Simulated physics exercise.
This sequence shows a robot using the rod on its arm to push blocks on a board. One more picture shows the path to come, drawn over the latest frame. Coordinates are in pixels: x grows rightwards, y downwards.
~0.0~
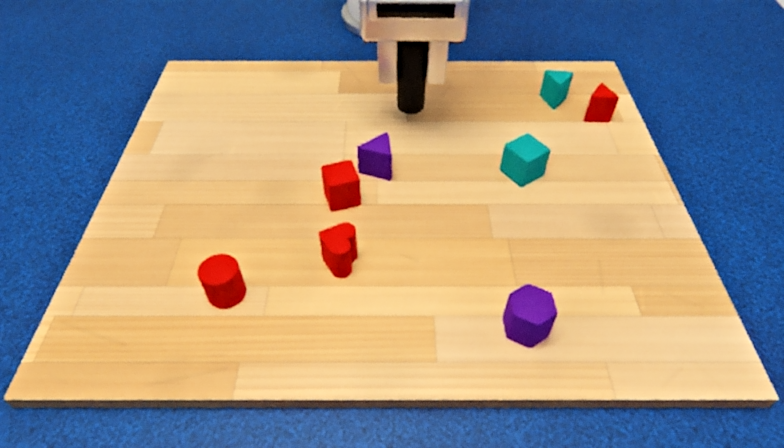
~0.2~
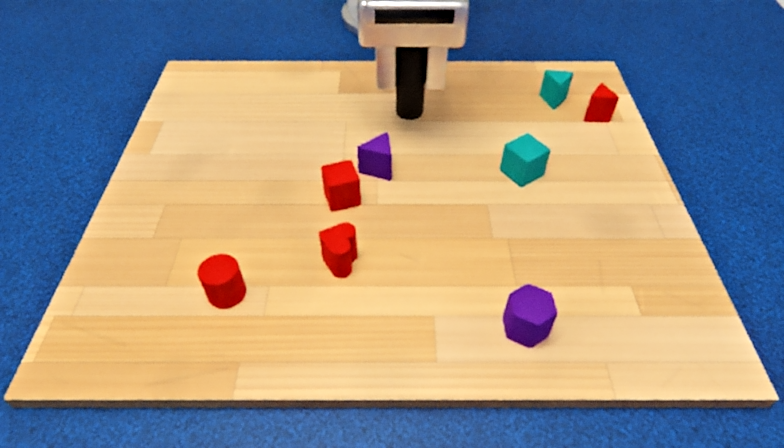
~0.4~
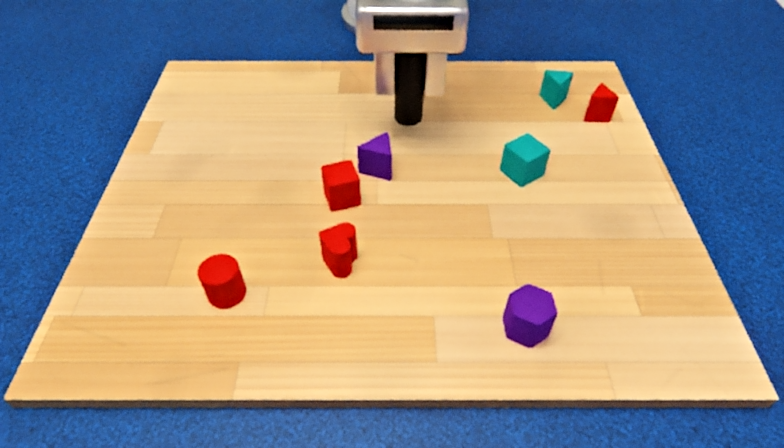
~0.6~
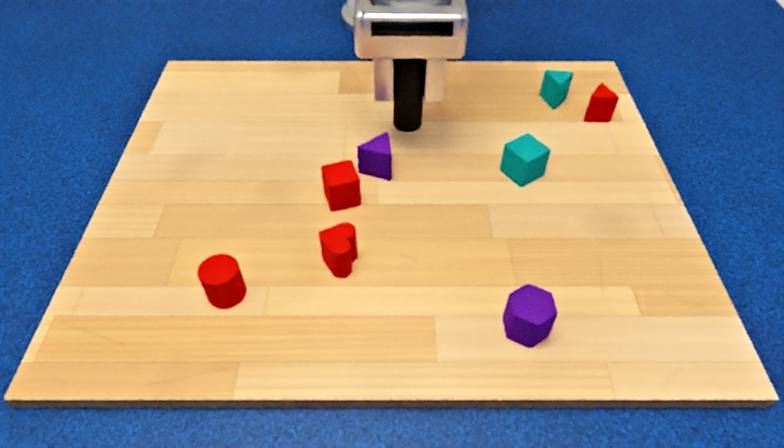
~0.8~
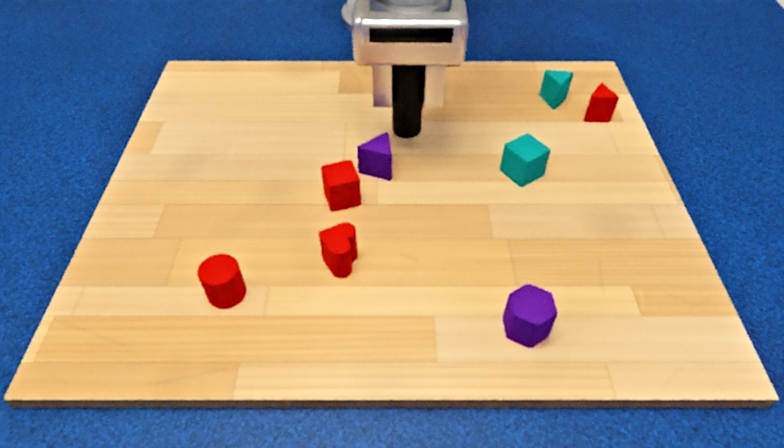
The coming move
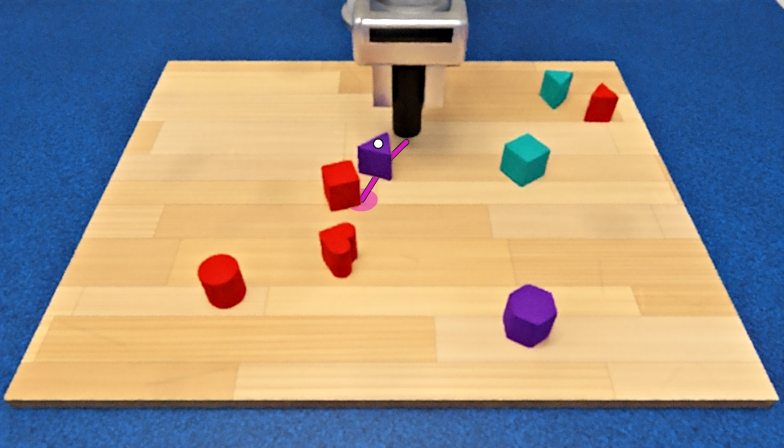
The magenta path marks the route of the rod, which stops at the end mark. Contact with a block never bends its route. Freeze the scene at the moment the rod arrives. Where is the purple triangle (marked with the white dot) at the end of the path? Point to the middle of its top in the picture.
The middle of its upper face will lie at (325, 187).
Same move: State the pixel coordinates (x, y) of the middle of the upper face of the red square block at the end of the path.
Near (295, 194).
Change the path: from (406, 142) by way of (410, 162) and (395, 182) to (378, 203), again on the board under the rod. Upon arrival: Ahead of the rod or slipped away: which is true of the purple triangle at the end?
It is off to the side or behind.
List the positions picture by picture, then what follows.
Rod tip (411, 106); block tops, red heart (338, 237); red square block (340, 172); purple triangle (378, 144), in the first picture.
Rod (409, 112); blocks unchanged, in the second picture.
Rod (408, 118); blocks unchanged, in the third picture.
Rod (408, 124); blocks unchanged, in the fourth picture.
Rod (407, 130); red heart (338, 237); red square block (340, 172); purple triangle (378, 144), in the fifth picture.
Path on the board, from (406, 142) over (382, 168) to (362, 200); the dot is on the purple triangle.
What follows on the original path. One third of the way, rod (389, 147); purple triangle (370, 154).
Two thirds of the way, rod (375, 166); red square block (320, 182), turned 25° anticlockwise; purple triangle (344, 169), turned 30° clockwise.
At the end, rod (361, 187); red heart in place; red square block (295, 194); purple triangle (325, 187), turned 50° clockwise.
